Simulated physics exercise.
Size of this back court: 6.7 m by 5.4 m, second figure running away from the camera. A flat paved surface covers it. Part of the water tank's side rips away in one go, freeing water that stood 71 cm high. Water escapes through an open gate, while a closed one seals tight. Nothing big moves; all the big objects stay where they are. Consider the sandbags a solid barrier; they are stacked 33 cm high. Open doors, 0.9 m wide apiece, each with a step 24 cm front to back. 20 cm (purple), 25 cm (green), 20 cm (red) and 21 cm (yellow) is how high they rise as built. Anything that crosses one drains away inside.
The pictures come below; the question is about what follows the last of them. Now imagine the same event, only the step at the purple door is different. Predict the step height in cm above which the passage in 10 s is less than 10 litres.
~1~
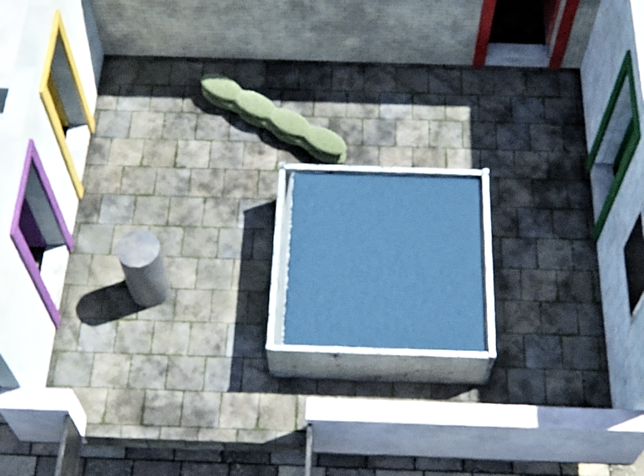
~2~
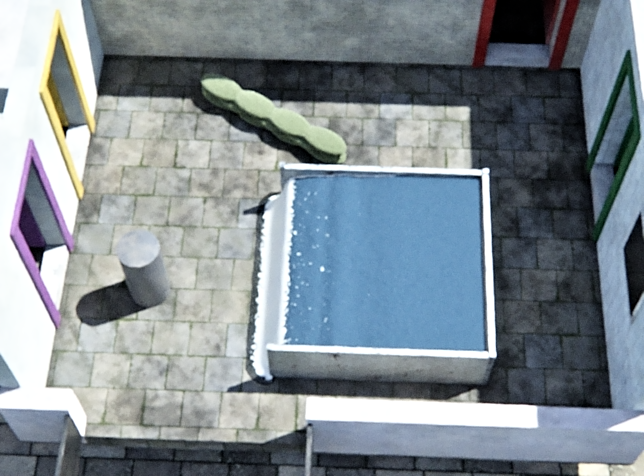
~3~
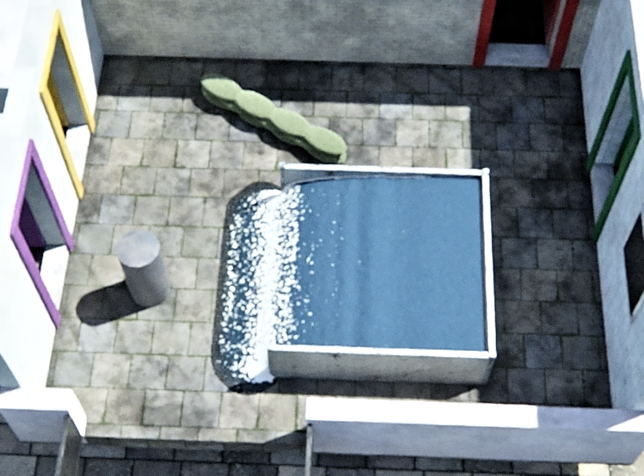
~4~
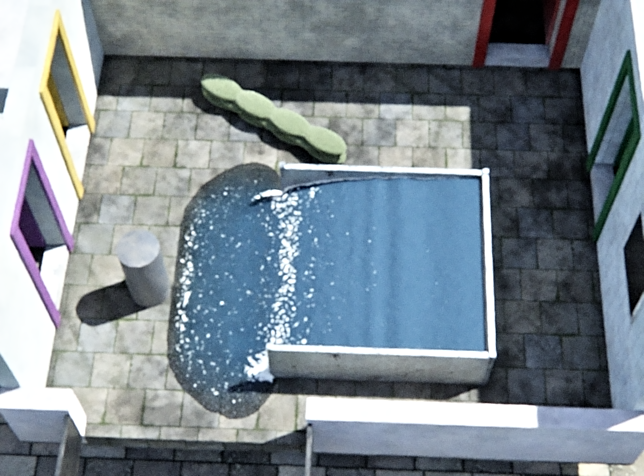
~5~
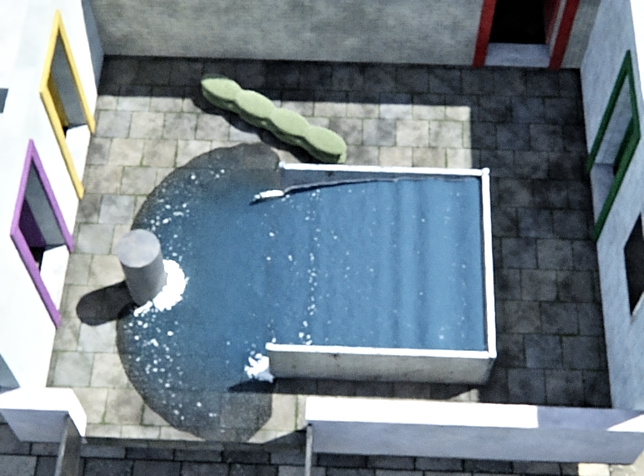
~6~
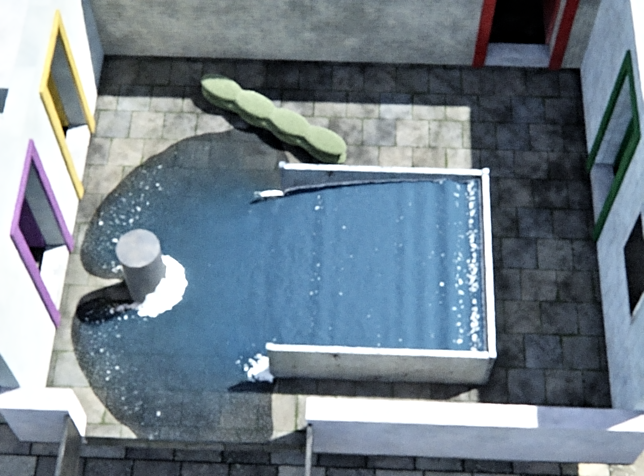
About 30 cm of height.
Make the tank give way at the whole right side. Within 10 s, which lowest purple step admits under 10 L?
Estimate: Near 9.0 cm.
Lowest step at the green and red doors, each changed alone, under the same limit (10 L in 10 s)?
Some 12.5 cm for green, some 9.0 cm for red.
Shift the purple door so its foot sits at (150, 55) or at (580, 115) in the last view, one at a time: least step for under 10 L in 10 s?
About 38 cm, then about 13.5 cm.
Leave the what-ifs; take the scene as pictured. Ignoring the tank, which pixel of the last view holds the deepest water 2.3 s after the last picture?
Look close to (103, 63).
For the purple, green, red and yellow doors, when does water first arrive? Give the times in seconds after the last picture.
Purple = 0.2 s, green = 4.5 s, red = 3.4 s, yellow = 0.2 s.
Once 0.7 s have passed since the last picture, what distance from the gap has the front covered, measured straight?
The front is some 3.8 m out.
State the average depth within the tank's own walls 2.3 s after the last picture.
Mean depth: Approx. 18 cm.
Then, 0.7 s after the last picture water covers 40 % of the floor, deepest (60 cm) near (41, 414); 24 cm at the purple door, 7 litres in over its 20 cm step.
Then, 2.3 s after the last picture water covers 45 % of the floor, deepest (46 cm) near (103, 63); 30 cm at the purple door, 54 litres in over its 20 cm step.
Then, 9.3 s after the last picture water covers 95 % of the floor, deepest (12 cm) near (613, 436); 6 cm at the purple door, 74 litres in over its 20 cm step.
At the purple door as built, the water peaked near 35 cm, 1.7 s after the last picture.
Run again over the same 10 s with other heights there, 22 litres in over 26.5 cm, 1 litre over 36 cm. The limit of 10 litres is kept from about 30 cm up.
